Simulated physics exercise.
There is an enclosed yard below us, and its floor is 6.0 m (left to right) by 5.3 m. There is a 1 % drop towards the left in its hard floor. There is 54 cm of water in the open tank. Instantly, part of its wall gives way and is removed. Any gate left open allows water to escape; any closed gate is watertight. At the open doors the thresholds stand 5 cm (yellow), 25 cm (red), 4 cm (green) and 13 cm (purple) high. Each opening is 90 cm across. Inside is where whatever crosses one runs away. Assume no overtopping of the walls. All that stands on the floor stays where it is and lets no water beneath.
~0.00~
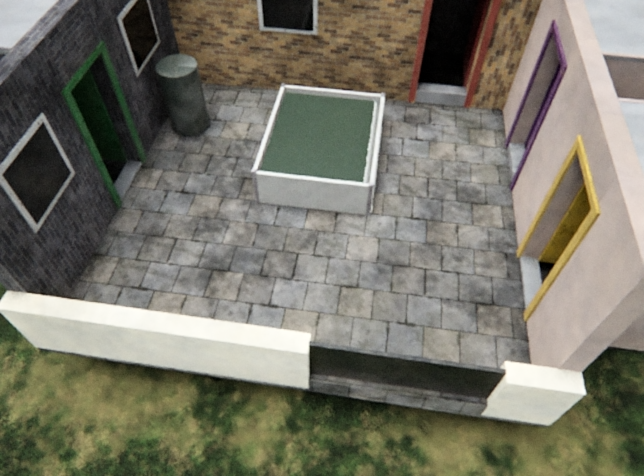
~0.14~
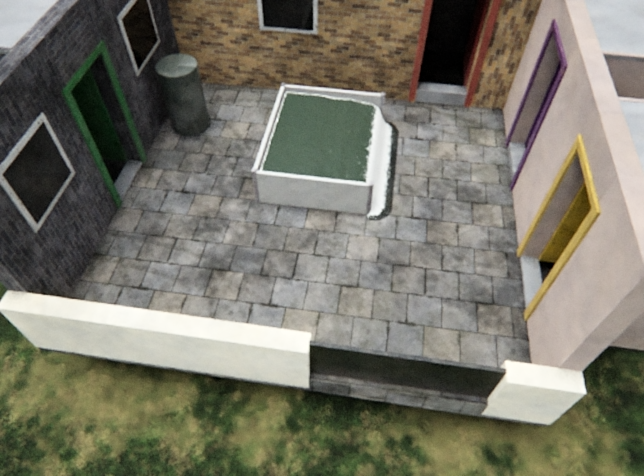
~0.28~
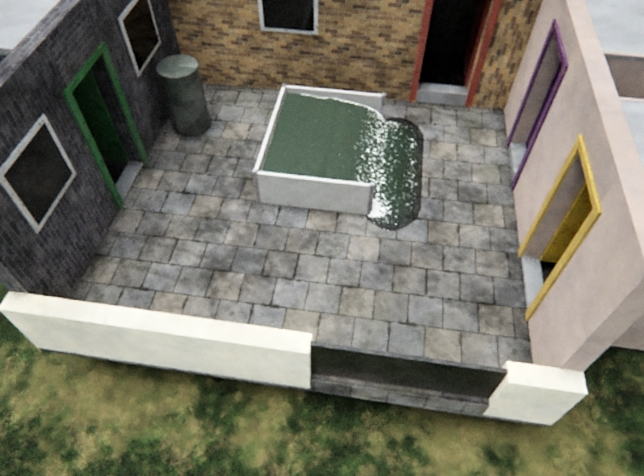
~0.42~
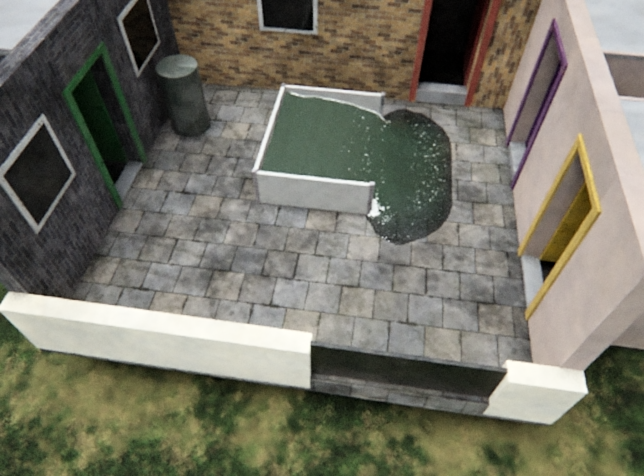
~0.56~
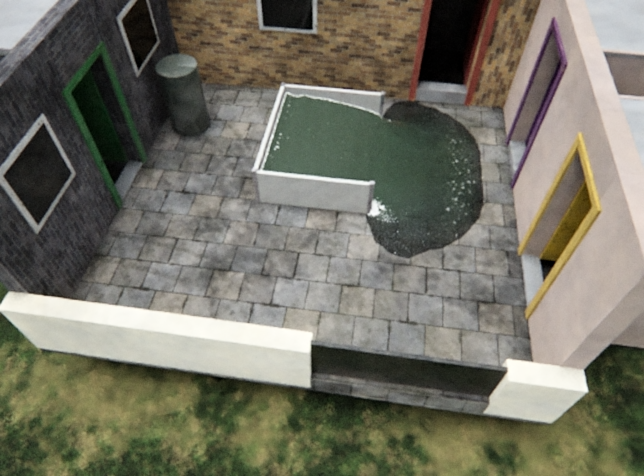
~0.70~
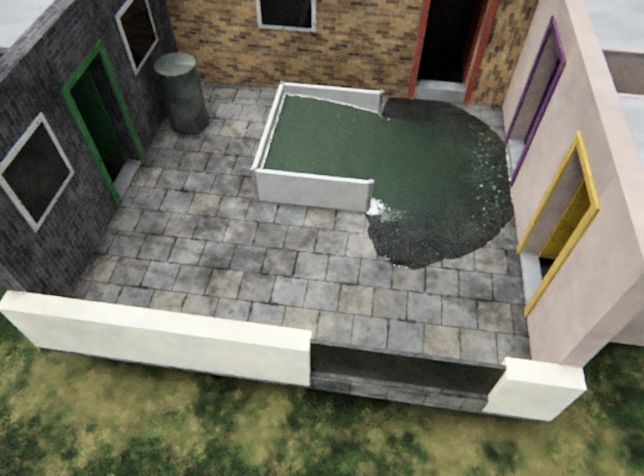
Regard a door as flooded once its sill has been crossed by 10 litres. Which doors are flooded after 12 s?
Result: At the yellow door the water let in will surpass the limit. At the red door the water let in will remain short of the limit. At the green door the water let in will surpass the limit. At the purple door the water let in will surpass the limit.
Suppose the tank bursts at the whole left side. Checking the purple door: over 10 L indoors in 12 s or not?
Relative to that limit, purple ends up on the low side.
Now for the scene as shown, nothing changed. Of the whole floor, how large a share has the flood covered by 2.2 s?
Around 30 per cent.
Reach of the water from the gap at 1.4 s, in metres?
I'd say around 3.2 m from the gap.
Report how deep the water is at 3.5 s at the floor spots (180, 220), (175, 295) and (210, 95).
0, 0 and 0 cm, respectively.
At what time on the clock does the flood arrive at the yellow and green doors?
Arrival: Yellow 1.2 s, green 6.5 s.
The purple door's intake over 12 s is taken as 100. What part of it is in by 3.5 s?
Roughly 100 percent is in by then.
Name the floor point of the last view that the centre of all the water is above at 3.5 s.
Close to (421, 186) in the last picture.
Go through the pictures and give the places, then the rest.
In the first frame, the open tank at (323, 135) is whole and still, 54 cm deep.
In the second frame, water pours out at (373, 158) and has run 1.1 m, to (371, 217); typically 7 cm deep outside, 54 cm at the open tank's back.
In the third frame, the front is at (388, 225), 1.3 m from the gap at (374, 159); 1.5 m2 of floor is under water; 54 cm left at the back of the open tank.
In the fourth frame, the front is at (394, 239), 1.6 m from the gap at (374, 159); 2.9 m2 of floor is under water; 53 cm left at the back of the open tank.
In the fifth frame, the front is at (461, 229), 1.8 m from the gap at (374, 159); 4.3 m2 of floor is under water; 47 cm left at the back of the open tank.
In the sixth frame, water pours out at (372, 157) and has run 2.2 m, to (504, 217); typically 6 cm deep outside, 46 cm at the open tank's back.
After 1.4 s water covers 30 % of the floor and is deepest (34 cm) near (506, 157); yellow door 9 cm at the sill, 0 L in, red door 10 cm at the sill, 0 L in, green door not reached, purple door 32 cm at the sill, 50 L in.
After 2.2 s water covers 30 % of the floor and is deepest (32 cm) near (500, 110); yellow door 13 cm at the sill, 16 L in, red door 13 cm at the sill, 0 L in, green door not reached, purple door 28 cm at the sill, 126 L in.
After 3.5 s water covers 45 % of the floor and is deepest (20 cm) near (532, 388); yellow door 8 cm at the sill, 38 L in, red door 14 cm at the sill, 0 L in, green door not reached, purple door 16 cm at the sill, 179 L in.
After 7.0 s water covers 80 % of the floor and is deepest (15 cm) near (57, 324); yellow door 5 cm at the sill, 45 L in, red door 5 cm at the sill, 0 L in, green door 4 cm at the sill, 0 L in, purple door 4 cm at the sill, 184 L in.
After 12.0 s water covers 95 % of the floor and is deepest (11 cm) near (285, 92); yellow door 3 cm at the sill, 47 L in, red door 4 cm at the sill, 0 L in, green door 8 cm at the sill, 26 L in, purple door 4 cm at the sill, 184 L in.
